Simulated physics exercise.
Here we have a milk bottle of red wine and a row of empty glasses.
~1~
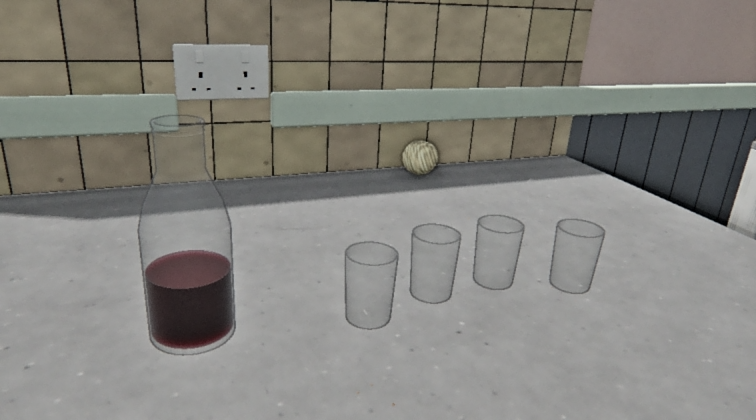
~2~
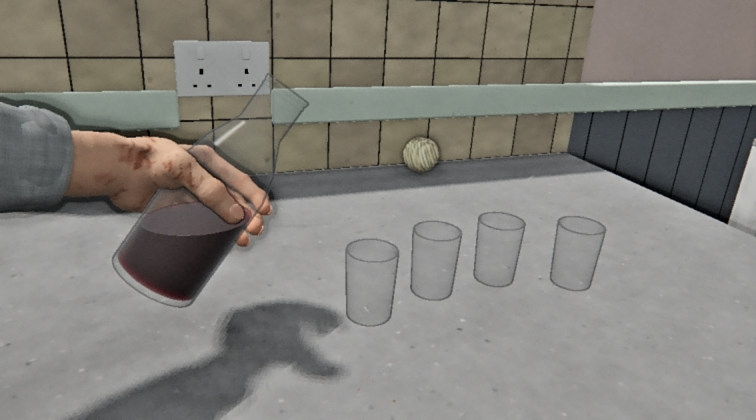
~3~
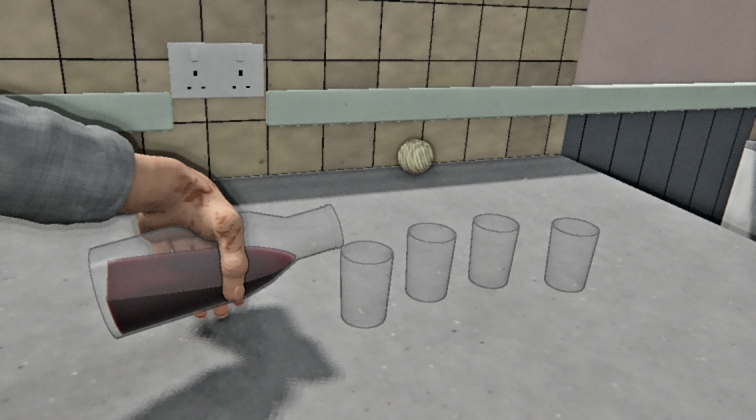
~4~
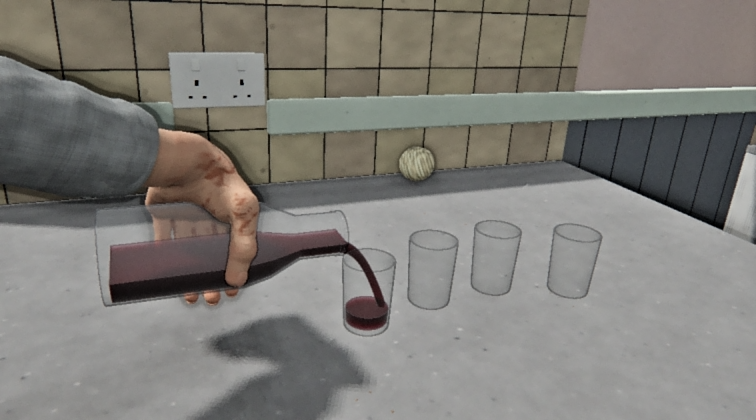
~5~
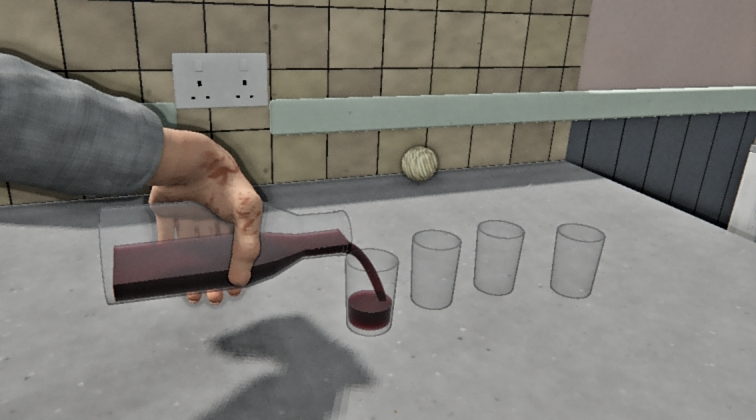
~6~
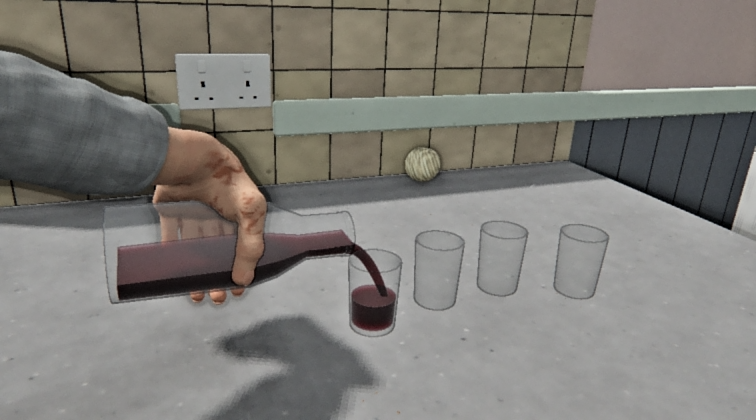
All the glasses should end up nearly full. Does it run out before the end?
It does not stretch that far.
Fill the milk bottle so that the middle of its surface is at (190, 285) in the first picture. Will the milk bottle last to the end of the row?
Then: Too little.
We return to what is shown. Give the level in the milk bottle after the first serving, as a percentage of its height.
Near 20 in a hundred.
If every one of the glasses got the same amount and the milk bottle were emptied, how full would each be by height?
Close to 65 %.
Soon after, the first is about two thirds full.
Later, the first is done and the milk bottle has about two thirds of its load.
In the end, the milk bottle is empty with two filled and the next at about three quarters of a serving.
